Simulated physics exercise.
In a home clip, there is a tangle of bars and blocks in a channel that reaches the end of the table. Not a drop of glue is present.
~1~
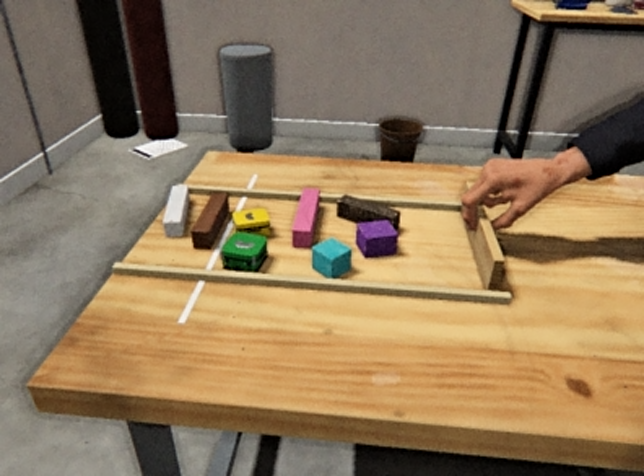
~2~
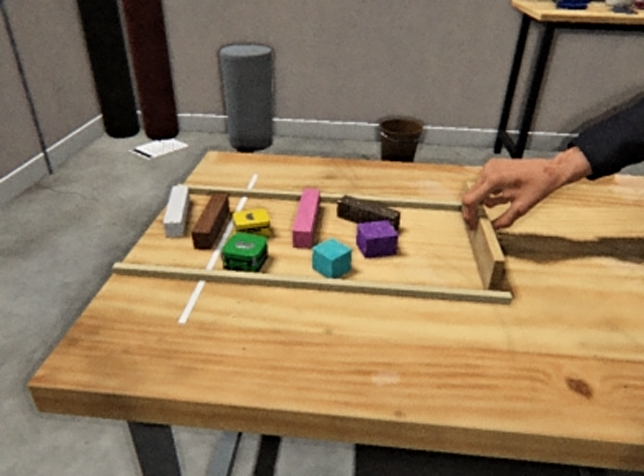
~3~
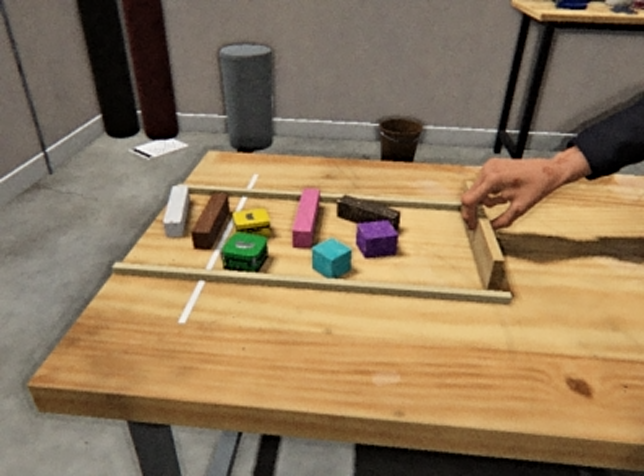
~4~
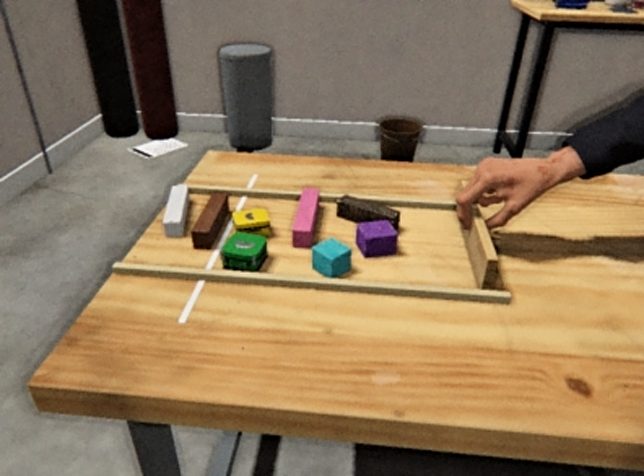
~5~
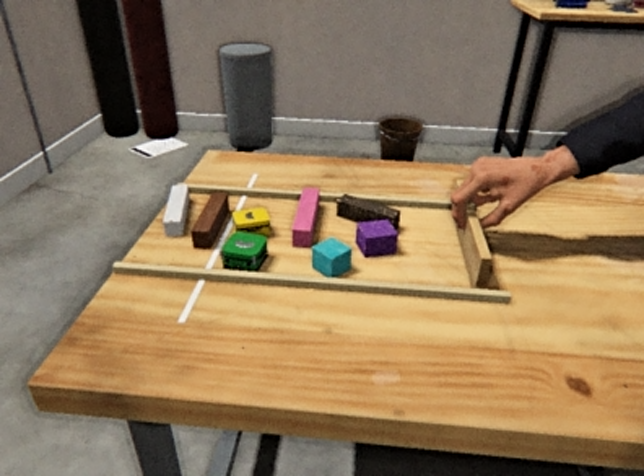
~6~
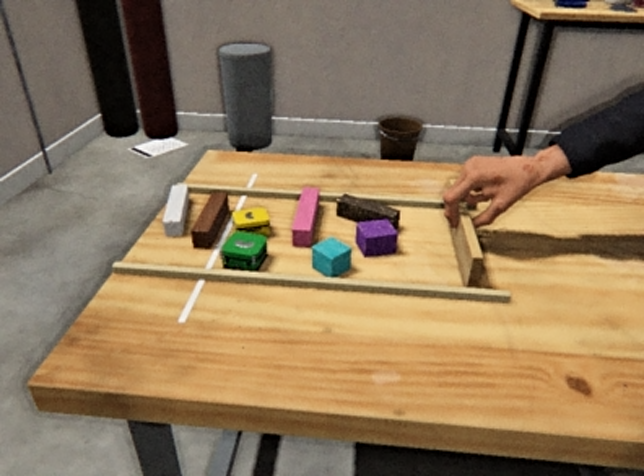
Wooden board held upright by a hand sliding slightly left along a railed tabletop channel, while the coloured blocks ahead stay still.
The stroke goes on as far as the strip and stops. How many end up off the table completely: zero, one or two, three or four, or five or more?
One or two.
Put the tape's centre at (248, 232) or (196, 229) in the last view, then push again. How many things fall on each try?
Counts per try: 1 and 3.
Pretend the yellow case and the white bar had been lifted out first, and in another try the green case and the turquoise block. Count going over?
First try: 0 fallen; other try: 2.
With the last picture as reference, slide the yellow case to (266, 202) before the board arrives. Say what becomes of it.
That yellow case hangs in there.
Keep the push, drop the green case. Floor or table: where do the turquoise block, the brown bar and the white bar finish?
The turquoise block stays put; the brown bar comes off; the white bar comes off.
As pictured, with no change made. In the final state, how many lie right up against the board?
3 touch it.
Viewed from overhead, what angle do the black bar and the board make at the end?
The angle is some 0°.
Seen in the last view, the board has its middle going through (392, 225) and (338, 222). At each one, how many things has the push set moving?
2, then 4.
Soon after, none off yet; white bar at rest near (177, 209); brown bar at rest near (211, 219); yellow case at rest near (251, 225).
Then, none off yet; white bar at rest near (177, 209); brown bar moving near (203, 218); yellow case moved about its own width near (228, 220).
At rest, the number that fall off is one or two; fallen, brown bar and white bar.
